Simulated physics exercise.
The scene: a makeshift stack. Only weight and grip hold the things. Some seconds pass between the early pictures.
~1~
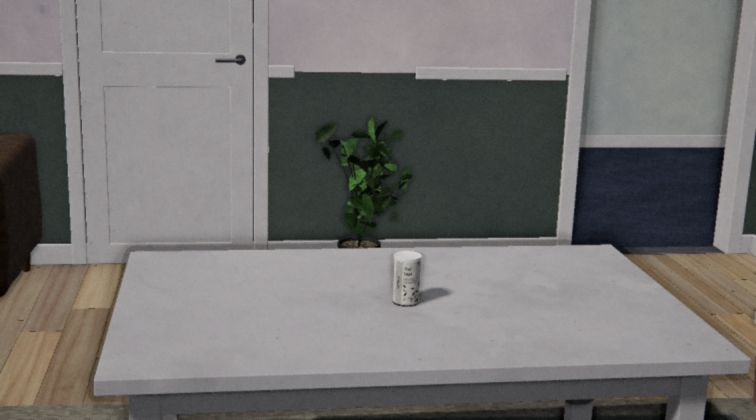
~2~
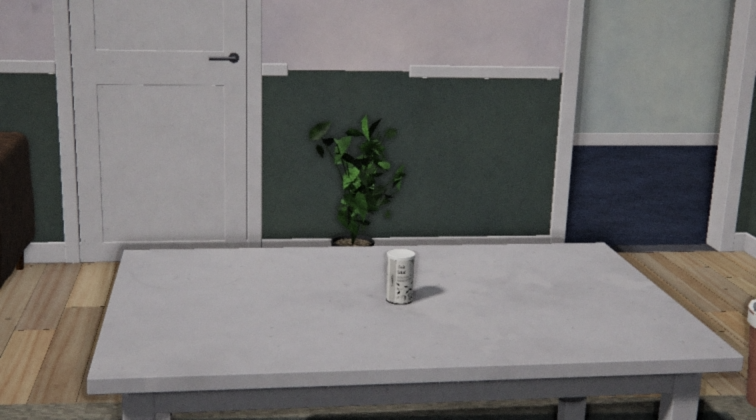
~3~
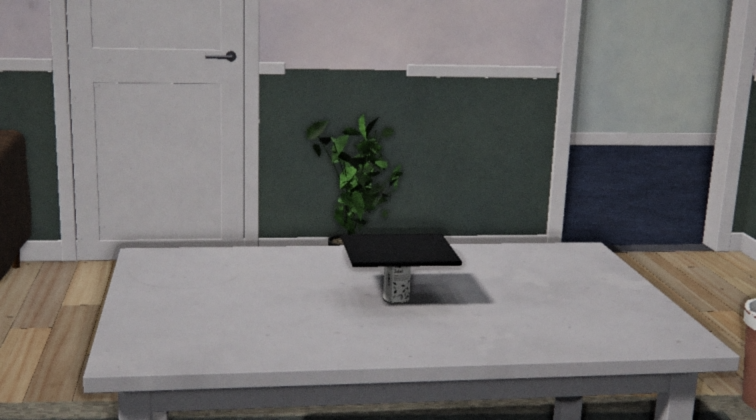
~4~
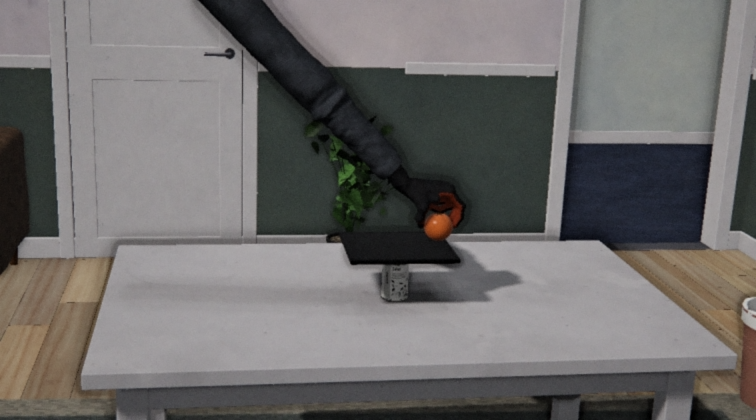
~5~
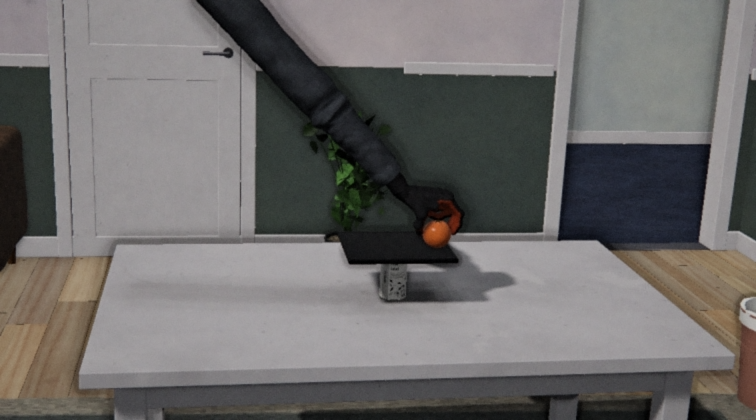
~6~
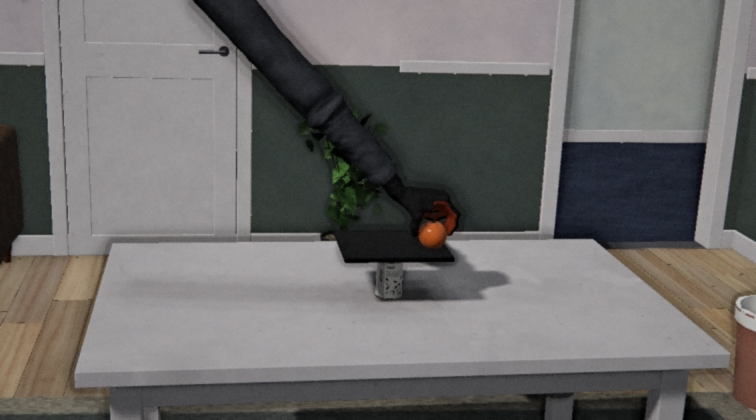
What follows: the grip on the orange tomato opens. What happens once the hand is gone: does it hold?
Here the stack comes apart.
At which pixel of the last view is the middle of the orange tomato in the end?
At about (483, 294).
Then, 0.30 s later than the last frame, orange tomato now fallen; black lid tilted by 58°.
Then, 0.70 s later than the last frame, black lid tilted by 49°.
When it is over, fallen, orange tomato and black lid; white tin as before. End places, in pixels of the last picture, orange tomato near (483, 294). The stack gives way.
